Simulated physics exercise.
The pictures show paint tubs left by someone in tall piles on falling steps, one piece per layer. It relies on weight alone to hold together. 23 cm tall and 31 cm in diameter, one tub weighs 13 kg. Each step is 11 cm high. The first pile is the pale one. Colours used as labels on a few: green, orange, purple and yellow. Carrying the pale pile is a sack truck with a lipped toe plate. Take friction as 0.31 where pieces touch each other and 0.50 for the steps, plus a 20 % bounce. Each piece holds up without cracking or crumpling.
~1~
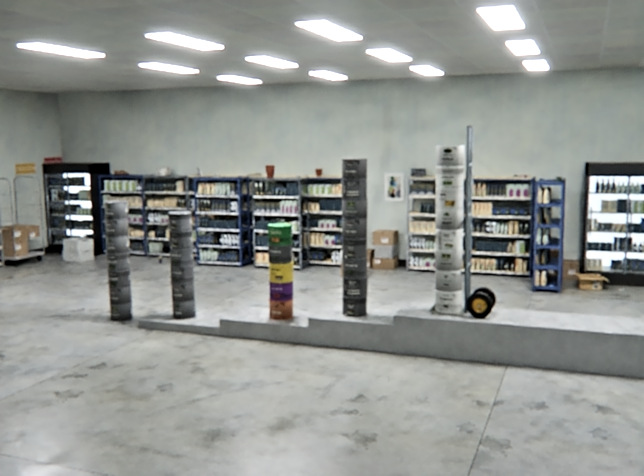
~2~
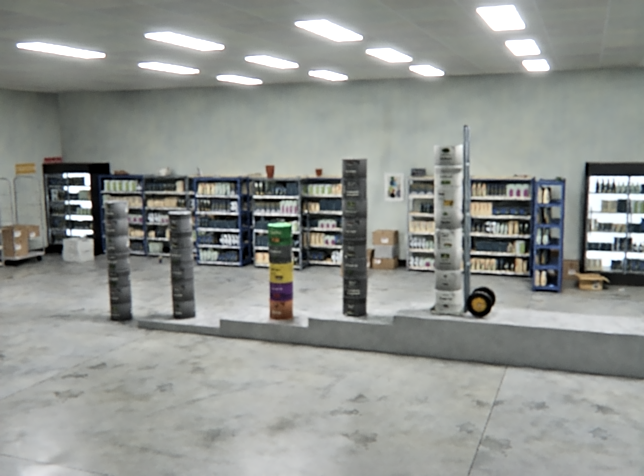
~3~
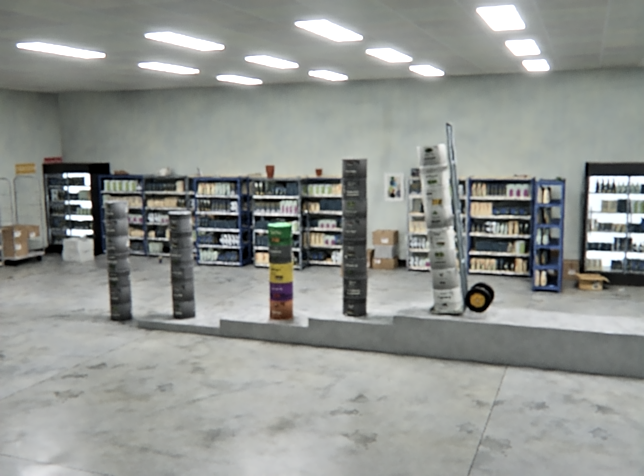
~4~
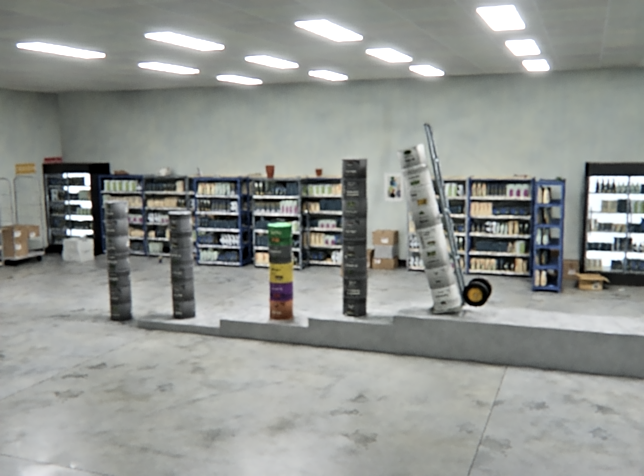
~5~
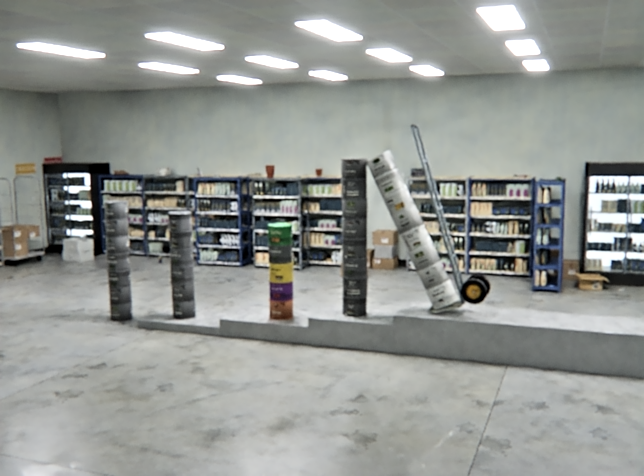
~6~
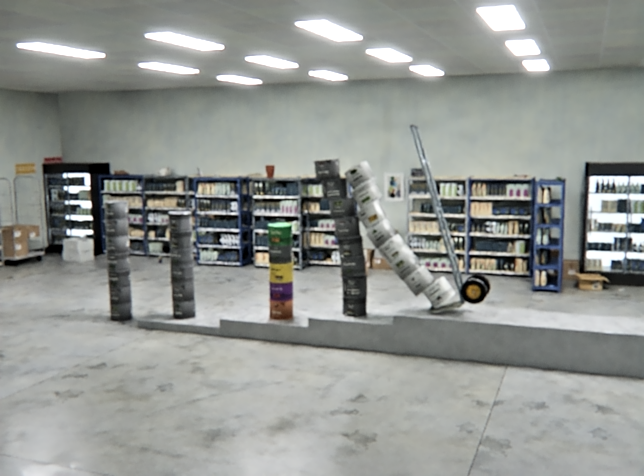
A sack truck tilts left, leaning its pale pile of tubs against the dark pile beside it.
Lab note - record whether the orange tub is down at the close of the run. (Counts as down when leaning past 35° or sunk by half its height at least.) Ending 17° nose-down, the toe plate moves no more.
Result: Not down.
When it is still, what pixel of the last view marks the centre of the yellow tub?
Near (220, 305).
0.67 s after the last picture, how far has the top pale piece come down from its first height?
Roughly 100 cm lower.
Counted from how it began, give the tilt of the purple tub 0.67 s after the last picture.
10°.
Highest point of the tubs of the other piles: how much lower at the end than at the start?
145 cm.
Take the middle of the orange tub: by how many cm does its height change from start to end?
Roughly 0 centimetres lower.
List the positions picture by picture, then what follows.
In the first frame (each place is the centre of the face we see best), truck frame (468, 166) 0° forward; orange tub (276, 310); yellow tub (277, 274); purple tub (277, 292); the others all in place.
The second frame shows truck frame (465, 165) 1° forward; orange tub (276, 310).
The third frame shows truck frame (451, 163) 6° forward, top of the pale pile leaning 7°; orange tub (276, 310); the others all in place.
The fourth frame shows truck frame (433, 162) 13° forward, top of the pale pile leaning 14°; orange tub (276, 310); the others all in place.
The fifth frame shows truck frame (423, 162) 17° forward, top of the pale pile leaning 25°; orange tub (276, 310); the others all in place.
The sixth frame shows truck frame (422, 162) 17° forward, top of the pale pile leaning 31°; orange tub (276, 310); green tub (275, 236); yellow tub (277, 274); steepest lean 6°, the tub at (323, 170); 6 have shifted.
Then, 0.67 s later than the last frame, 8 of the pale pile down; 7 of the 26 other tubs down; orange tub tilted 6°; green tub tilted 11°.
Then, 1.73 s later than the last frame, 8 of the pale pile down; 16 of the 26 other tubs down; orange tub unmoved; green tub on its side.
When it is over, 8 of the pale pile down; 22 of the 26 other tubs down; orange tub unmoved; yellow tub on its side; green tub on its side. In pixels of the last frame, middles, orange tub near (281, 308), yellow tub near (220, 305).
